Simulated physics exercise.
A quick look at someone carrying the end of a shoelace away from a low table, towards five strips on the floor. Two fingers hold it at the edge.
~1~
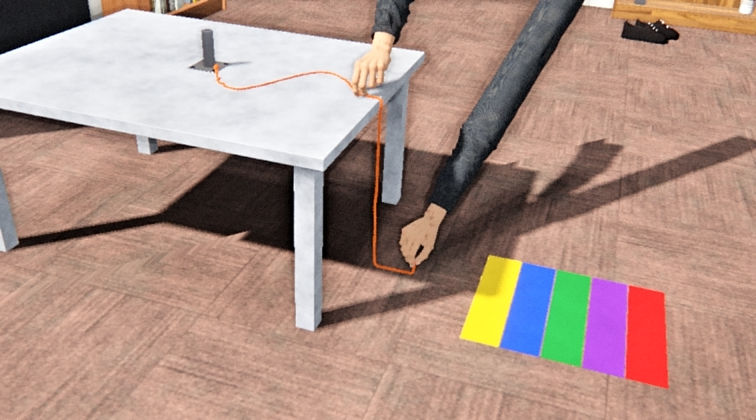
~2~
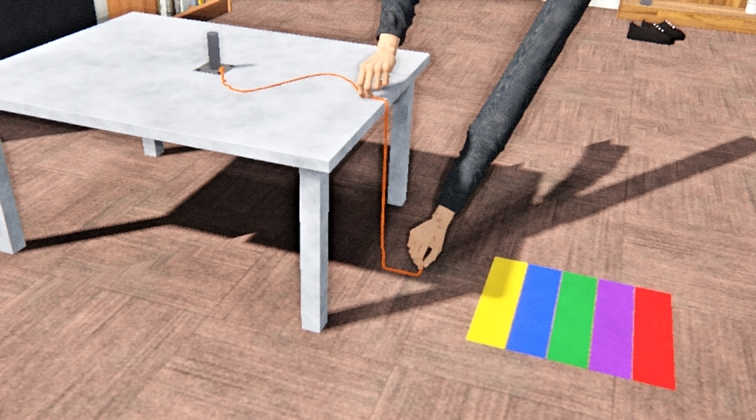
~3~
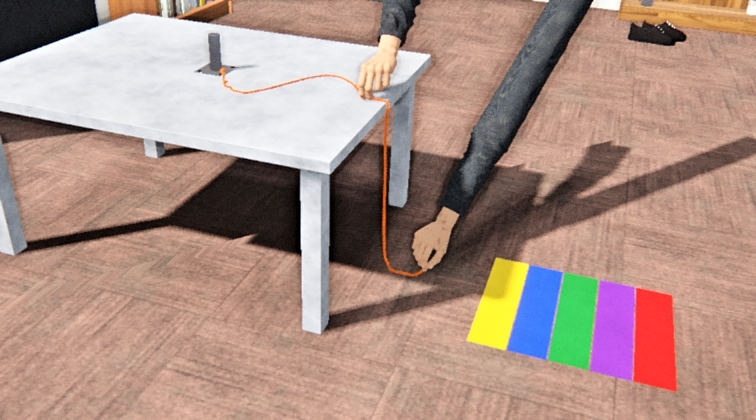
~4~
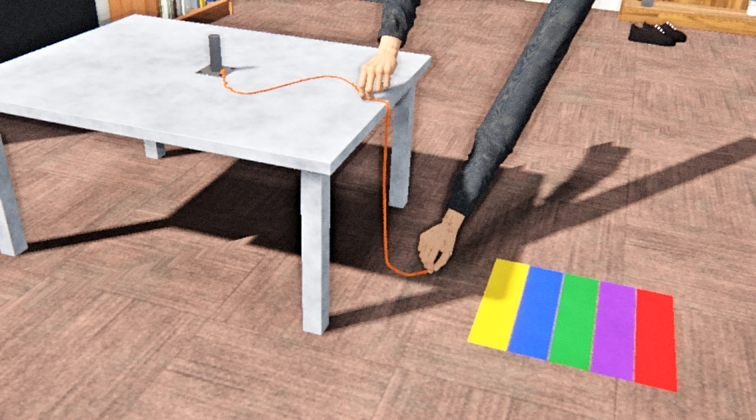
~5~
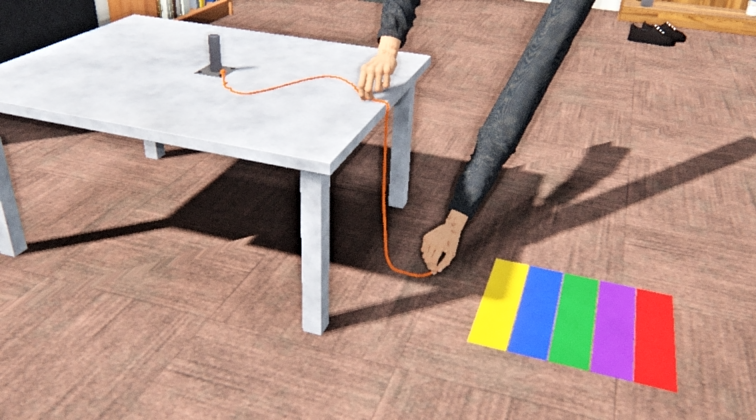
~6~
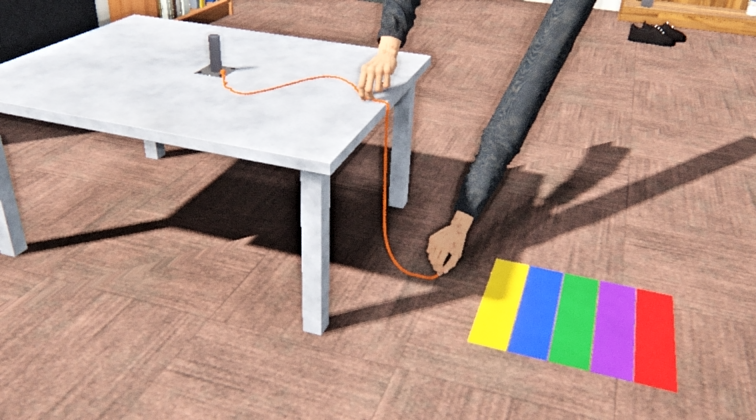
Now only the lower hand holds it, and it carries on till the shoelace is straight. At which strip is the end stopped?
It gets as far as the red strip.
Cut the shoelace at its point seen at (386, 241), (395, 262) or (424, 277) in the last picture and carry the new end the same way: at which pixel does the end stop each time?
The places are (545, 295), (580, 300) and (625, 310).
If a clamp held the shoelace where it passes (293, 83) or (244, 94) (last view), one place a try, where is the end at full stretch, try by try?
Try by try, around (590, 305) and (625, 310).
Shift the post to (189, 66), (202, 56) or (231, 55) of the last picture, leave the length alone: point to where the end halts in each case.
About (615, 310), (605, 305) and (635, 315).
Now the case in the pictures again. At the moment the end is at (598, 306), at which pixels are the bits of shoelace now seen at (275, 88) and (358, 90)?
At (322, 89), then (403, 148).
Early on, end near (598, 306); over green.
Midway, end near (637, 314); over purple.
At the end of the slack, end near (660, 319); over red. The red one.
